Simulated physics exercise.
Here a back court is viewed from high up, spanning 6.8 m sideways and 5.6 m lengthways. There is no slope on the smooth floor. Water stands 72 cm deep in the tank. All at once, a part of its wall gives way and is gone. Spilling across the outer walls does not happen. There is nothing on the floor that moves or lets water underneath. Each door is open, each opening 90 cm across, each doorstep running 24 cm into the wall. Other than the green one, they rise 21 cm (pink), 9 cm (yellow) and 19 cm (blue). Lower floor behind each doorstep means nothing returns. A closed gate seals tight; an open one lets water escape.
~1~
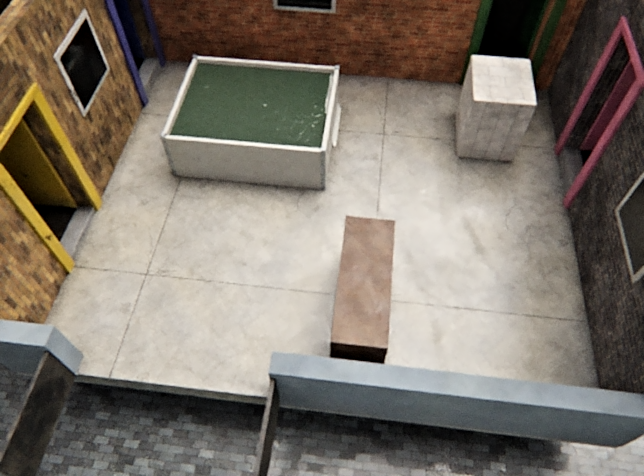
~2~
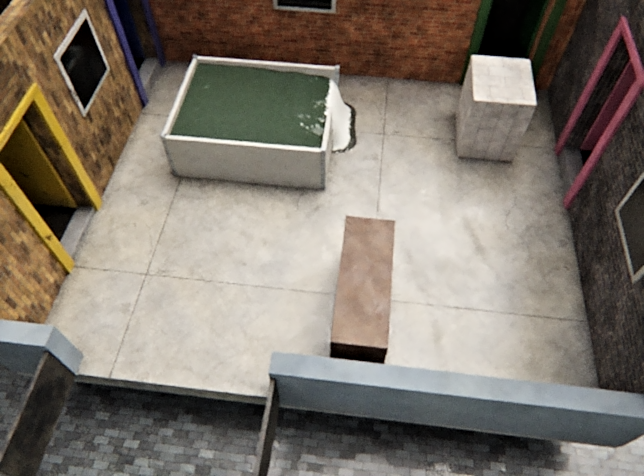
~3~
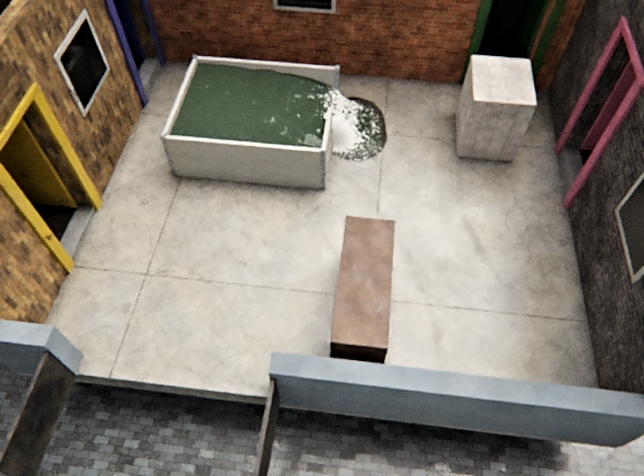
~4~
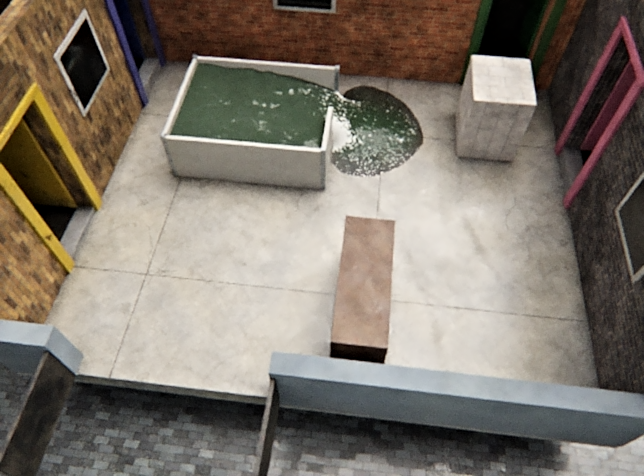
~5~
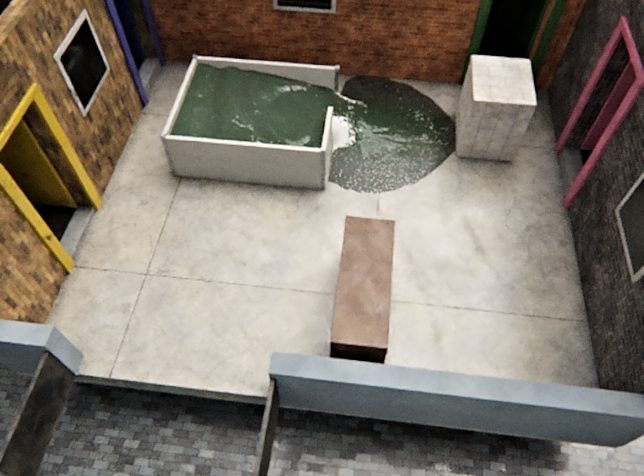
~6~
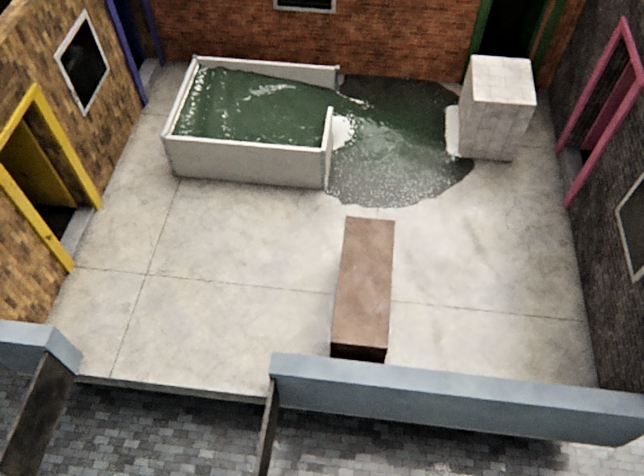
Green water burst through the right side of a white tank in a walled courtyard, then spread across the pale floor in a widening dark puddle that reached the pale block to the right.
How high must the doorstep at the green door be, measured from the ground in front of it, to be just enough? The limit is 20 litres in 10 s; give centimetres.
About 19 cm.
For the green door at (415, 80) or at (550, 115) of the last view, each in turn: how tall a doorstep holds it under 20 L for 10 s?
Minimums: Roughly 21 cm and 29 cm.
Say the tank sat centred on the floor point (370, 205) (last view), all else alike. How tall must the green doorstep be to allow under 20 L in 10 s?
Then it needs to be around 15 cm high.
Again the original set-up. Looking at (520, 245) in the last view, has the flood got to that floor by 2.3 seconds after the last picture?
At that moment it's submerged.
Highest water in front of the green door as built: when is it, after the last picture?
The level tops out near 1.0 seconds.
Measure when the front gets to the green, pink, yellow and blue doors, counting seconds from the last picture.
Green 0.3 s, pink 1.0 s, yellow 7.0 s, blue 5.0 s.
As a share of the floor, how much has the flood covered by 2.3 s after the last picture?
40 %.
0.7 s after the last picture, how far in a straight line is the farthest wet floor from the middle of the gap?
Front distance: Approx. 3.8 m.
Then, 0.7 s after the last picture water covers 20 % of the floor, deepest (40 cm) near (466, 84); 21 cm at the green door, 0 litres in over its 23 cm doorstep.
Then, 2.3 s after the last picture water covers 40 % of the floor, deepest (34 cm) near (540, 90); 16 cm at the green door, 6 litres in over its 23 cm doorstep.
Then, 9.3 s after the last picture water covers 80 % of the floor, deepest (17 cm) near (538, 149); 13 cm at the green door, 7 litres in over its 23 cm doorstep.
At the green door as built, the water peaked near 21 cm, 0.9 s after the last picture.
With a doorstep of 16.5 cm, 31 litres would have come in within the 10 s; with 22.5 cm, 8 litres. So under 20 litres takes about 19 cm.
